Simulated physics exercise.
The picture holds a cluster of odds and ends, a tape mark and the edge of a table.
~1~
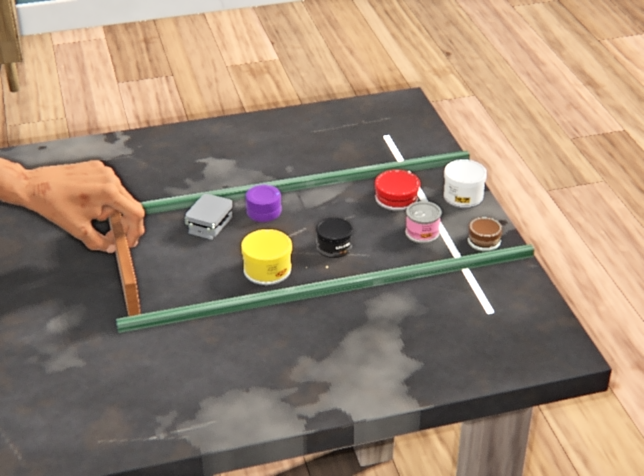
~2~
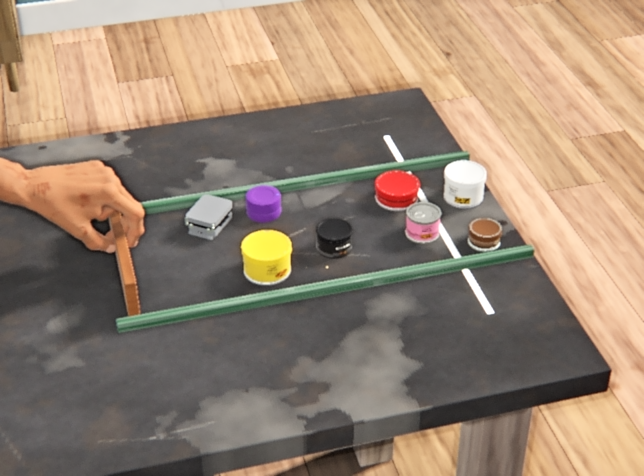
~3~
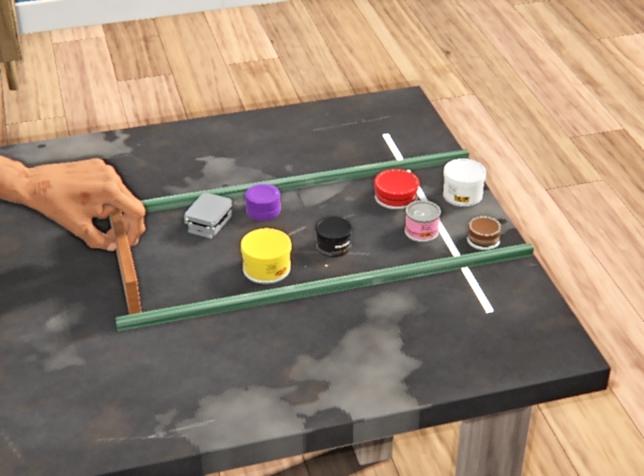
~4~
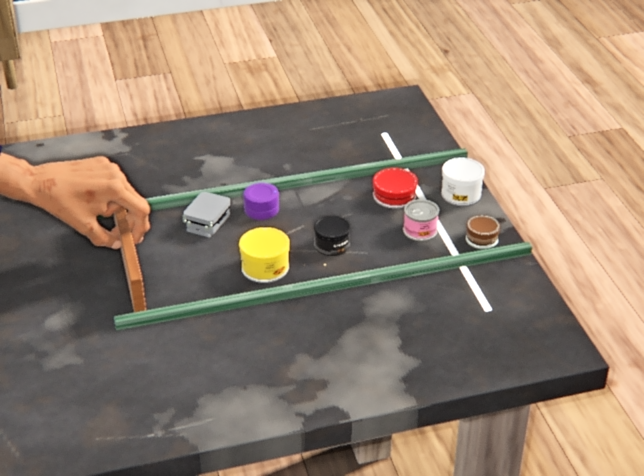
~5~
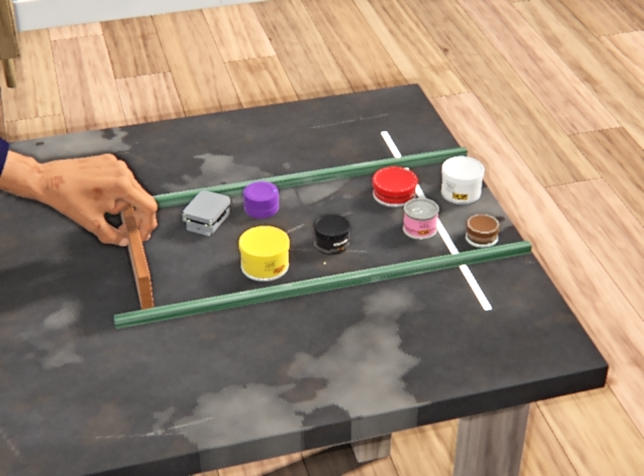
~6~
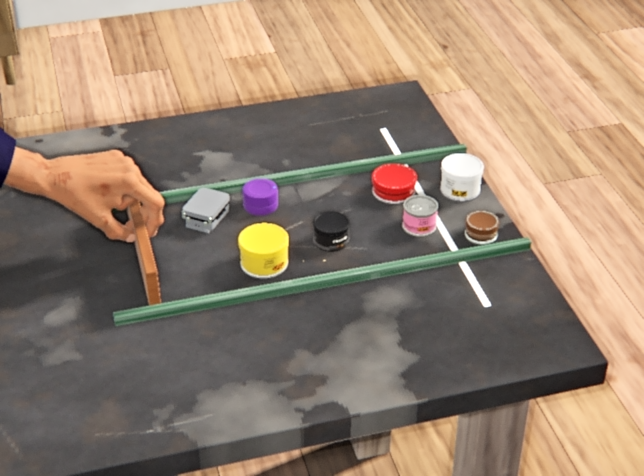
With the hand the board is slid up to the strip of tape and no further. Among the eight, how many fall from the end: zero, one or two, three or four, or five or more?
Tally: One to two.
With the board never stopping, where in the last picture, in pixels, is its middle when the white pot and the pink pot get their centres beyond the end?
First one: Around (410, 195). Other one: Around (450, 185).
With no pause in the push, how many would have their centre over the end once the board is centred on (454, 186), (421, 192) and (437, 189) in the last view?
Place by place, 5, 1 and 1.
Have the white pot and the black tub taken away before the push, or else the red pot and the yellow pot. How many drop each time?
0 in the first case and 0 in the second.
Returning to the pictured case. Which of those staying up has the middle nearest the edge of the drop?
Answer: The brown pot.
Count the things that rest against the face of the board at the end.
Count recorded: 3.
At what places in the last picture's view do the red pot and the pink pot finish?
The first sits around (468, 182), while the other sits around (481, 201).
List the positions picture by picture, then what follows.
In the first frame, white pot (464, 184); brown pot (485, 234); pink pot (423, 223); board (121, 250); tape (433, 215).
In the second frame, brown pot (485, 235); black tub (334, 239).
In the third frame, pink pot (423, 221); purple lid (263, 202).
In the fourth frame, white pot (462, 182); board (127, 246).
In the fifth frame, brown pot (482, 231); yellow pot (264, 254).
In the sixth frame, white pot (461, 178); brown pot (482, 228); pink pot (420, 216); board (141, 239); tape (430, 209).
Soon after, none off yet; white pot at rest near (461, 178); brown pot at rest near (482, 228); pink pot at rest near (420, 216).
After that, none off yet; white pot displaced a little near (482, 179); brown pot at rest near (482, 228); pink pot displaced about its own width near (437, 209).
In the end, the number that fall off is one or two; gone, white pot.
